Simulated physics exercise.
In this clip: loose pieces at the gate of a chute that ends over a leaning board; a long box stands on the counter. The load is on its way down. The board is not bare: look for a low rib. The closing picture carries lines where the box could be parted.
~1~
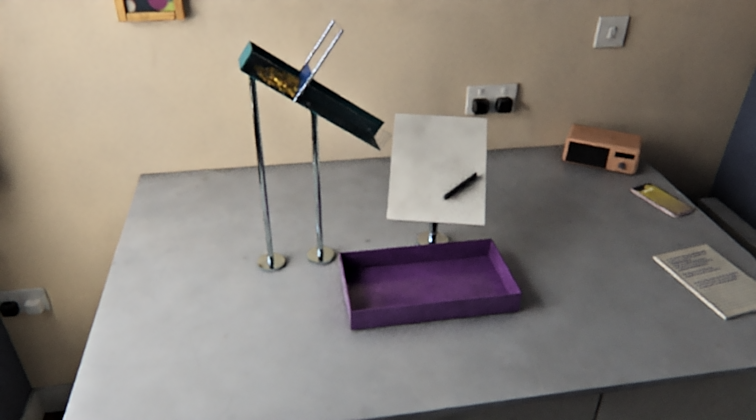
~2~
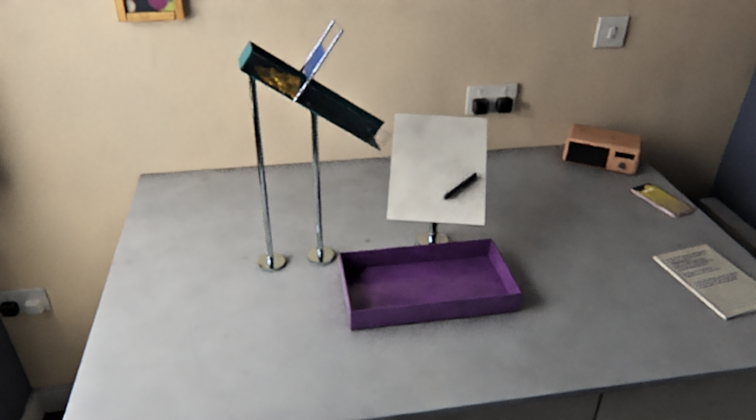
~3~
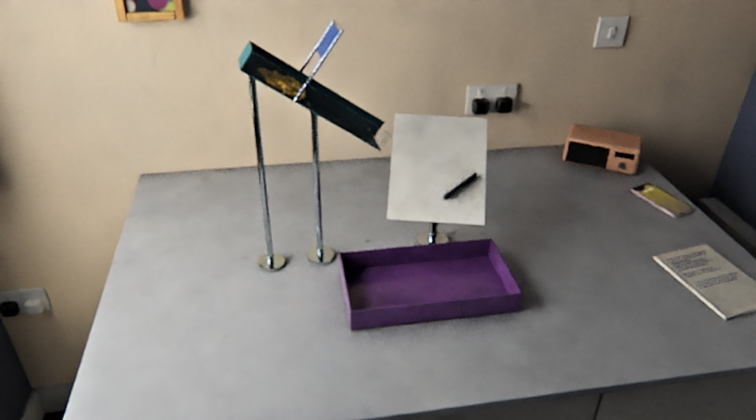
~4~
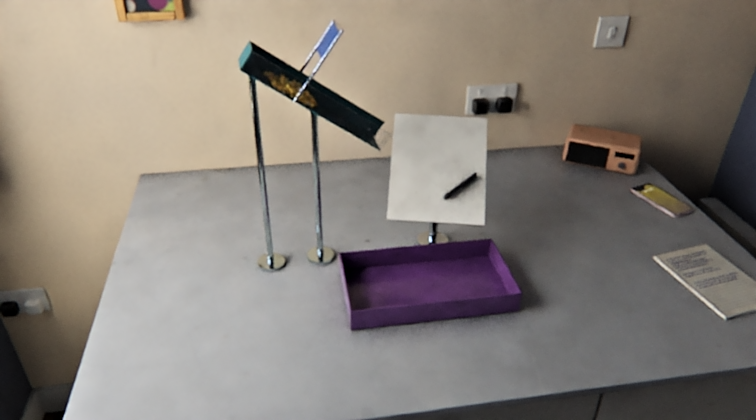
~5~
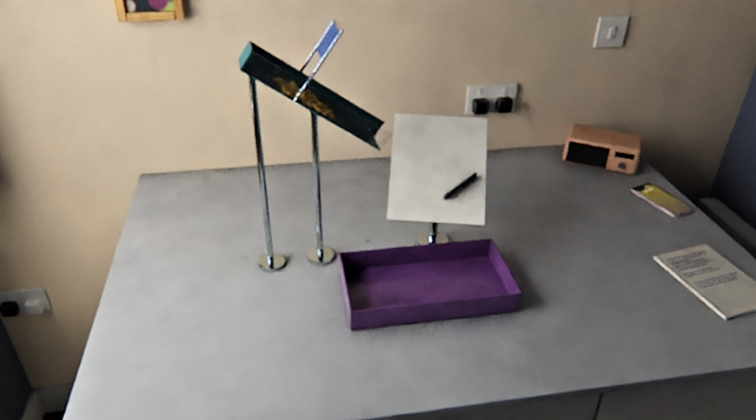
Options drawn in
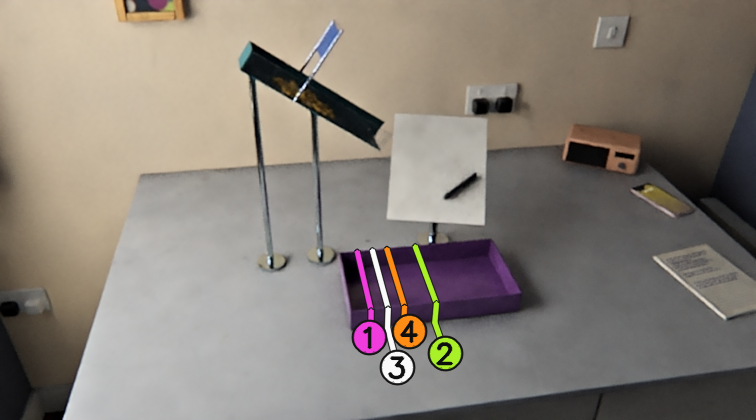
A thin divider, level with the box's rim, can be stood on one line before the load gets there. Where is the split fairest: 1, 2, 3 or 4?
Choose 2.
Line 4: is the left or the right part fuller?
More lands on the right.
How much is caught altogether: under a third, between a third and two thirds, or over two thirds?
It is over two thirds.
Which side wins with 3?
The right side.
On the marked copy, line 1 crosses the front rim at (370, 309); line 2 crosses the front rim at (436, 302); line 3 crosses the front rim at (387, 307); line 4 crosses the front rim at (404, 306).
With 1, of what is caught, none on the left of the divider, all on the right.
With 2, of what is caught, about a quarter on the left of the divider, about two thirds on the right.
With 3, of what is caught, none on the left of the divider, all on the right.
With 4, of what is caught, a stray few on the left of the divider, nearly all on the right.
